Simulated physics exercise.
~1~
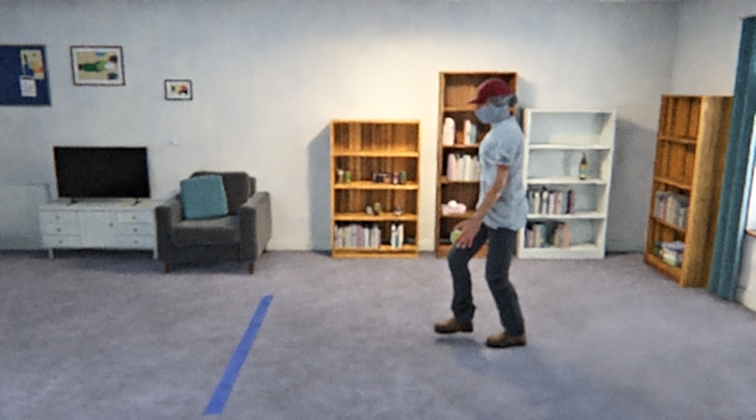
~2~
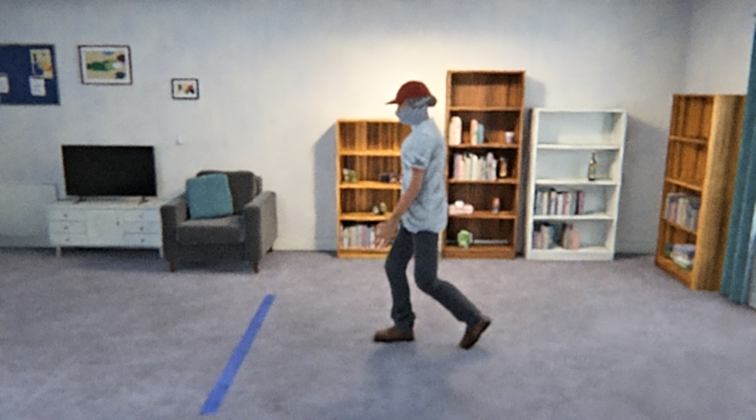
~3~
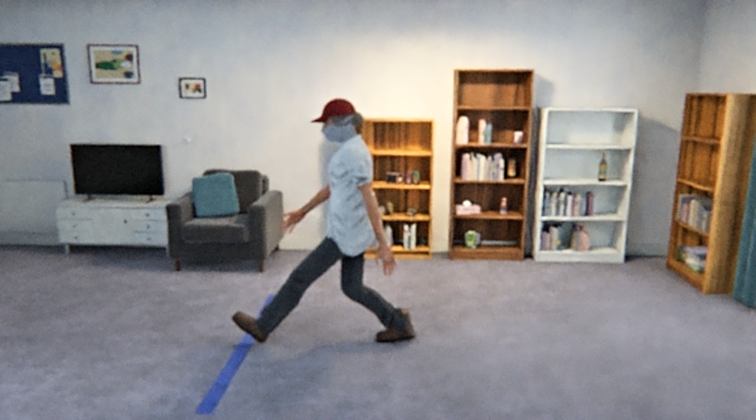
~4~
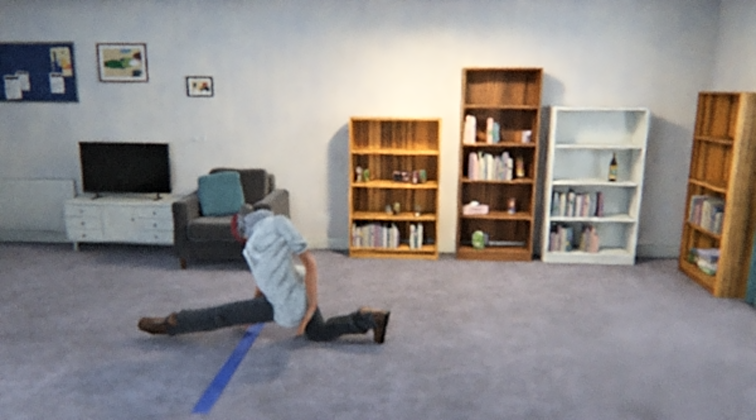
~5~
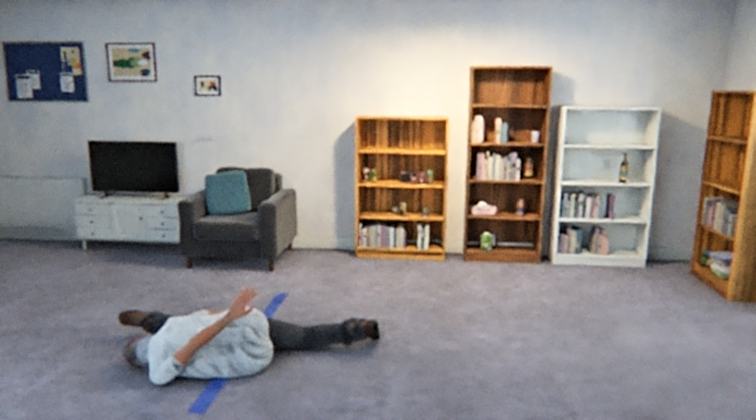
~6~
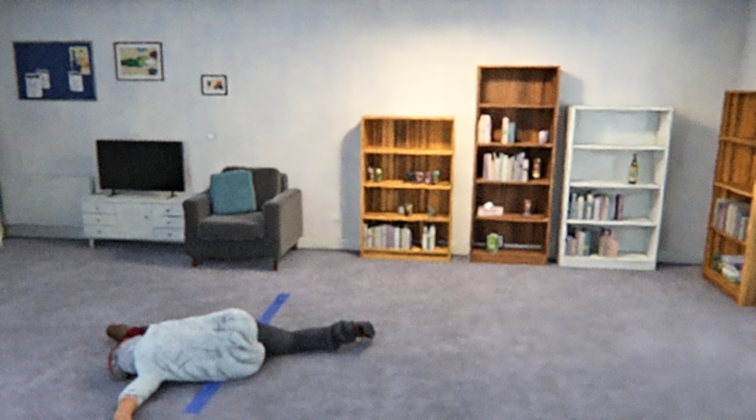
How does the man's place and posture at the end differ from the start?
At the start he is upright and walking to the right of the blue tape, in front of the bookcases. By the end he is farther left and lying on the floor across the tape, with his head and chest beyond it.
